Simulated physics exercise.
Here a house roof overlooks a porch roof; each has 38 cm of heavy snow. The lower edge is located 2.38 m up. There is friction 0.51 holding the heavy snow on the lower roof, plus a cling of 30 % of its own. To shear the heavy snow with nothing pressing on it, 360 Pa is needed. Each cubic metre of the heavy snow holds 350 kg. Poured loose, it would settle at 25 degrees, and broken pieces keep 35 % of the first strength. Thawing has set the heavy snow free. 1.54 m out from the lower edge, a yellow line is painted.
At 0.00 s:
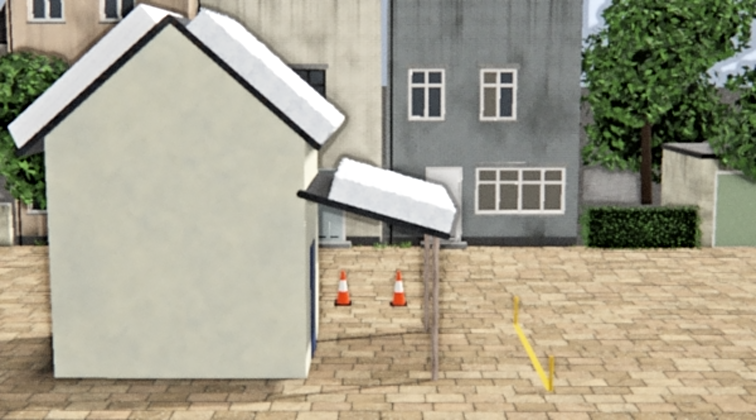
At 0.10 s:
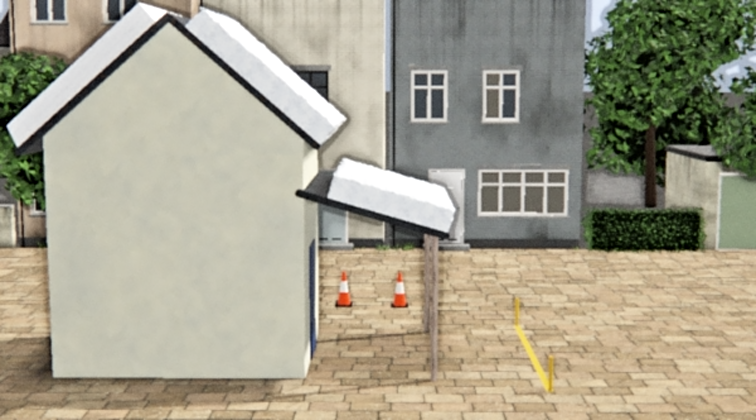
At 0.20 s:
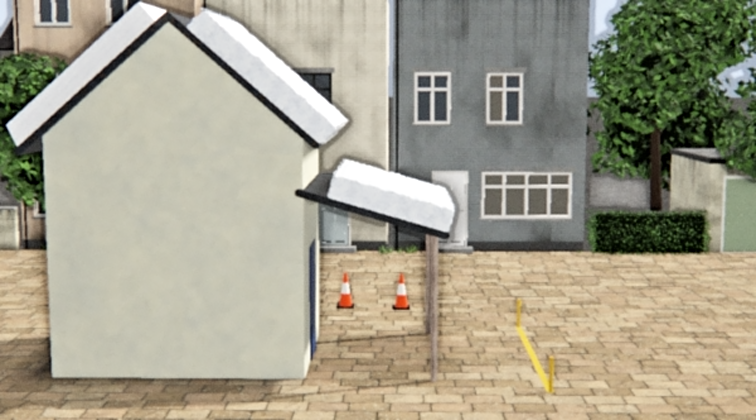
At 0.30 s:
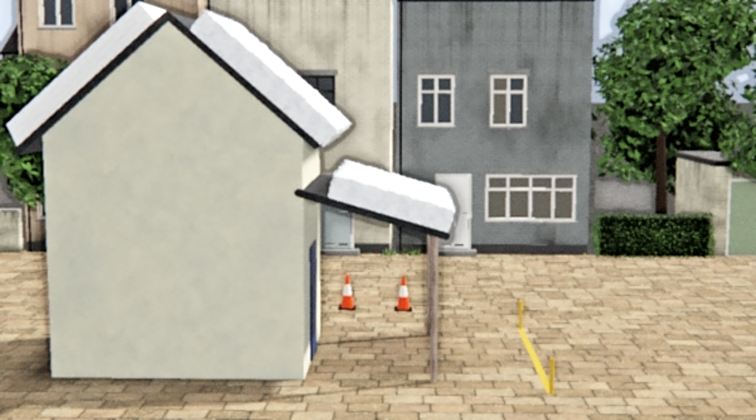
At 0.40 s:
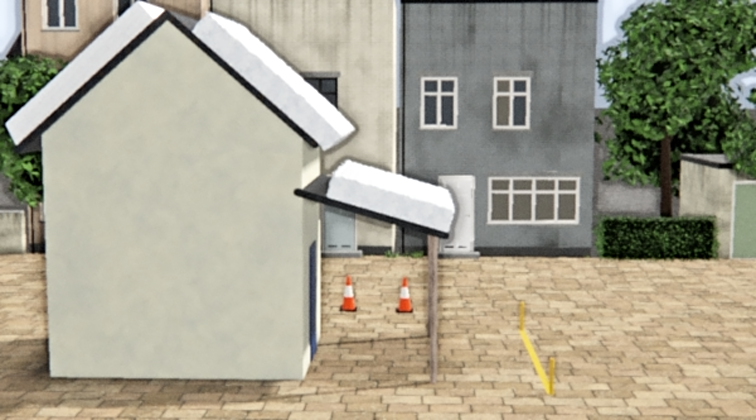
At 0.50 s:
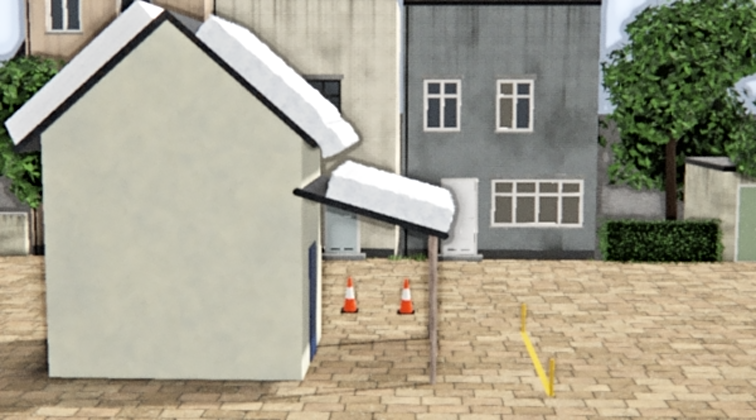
We see a pale house with thick snow on its roof, beside a snow-covered porch, two orange cones and a yellow line; the snow on the right slope slides slowly down and slightly past the roof's lower edge.
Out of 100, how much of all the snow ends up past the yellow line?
About 15 %.
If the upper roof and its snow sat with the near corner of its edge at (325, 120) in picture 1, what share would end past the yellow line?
About 25 per cent.
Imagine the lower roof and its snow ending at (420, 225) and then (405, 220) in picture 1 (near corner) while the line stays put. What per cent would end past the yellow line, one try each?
The first try gives 20 percent and the second gives 25 percent.
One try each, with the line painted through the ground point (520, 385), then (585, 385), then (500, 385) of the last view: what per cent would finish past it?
Roughly 25 %, then 7 %, then 30 %.
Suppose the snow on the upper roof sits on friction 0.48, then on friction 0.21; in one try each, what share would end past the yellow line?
It would be 25 % the first time and 35 % the second.
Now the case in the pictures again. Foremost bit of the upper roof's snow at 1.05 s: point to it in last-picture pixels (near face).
(371, 173), give or take.
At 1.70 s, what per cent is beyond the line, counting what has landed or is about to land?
0 %.
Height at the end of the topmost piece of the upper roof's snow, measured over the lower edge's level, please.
It ends up some 1.0 m higher than the lower edge.
By 1.05 s, none is below the lower edge and 0 % is past the line.
By 1.70 s, none is below the lower edge and 0 % is past the line.
By 2.35 s, 14 % is below the lower edge and 0 % is past the line.
By 3.00 s, 40 % is below the lower edge and 9 % is past the line.
By 4.90 s, at the end, 48 % is below the lower edge and 15 % is past the line.
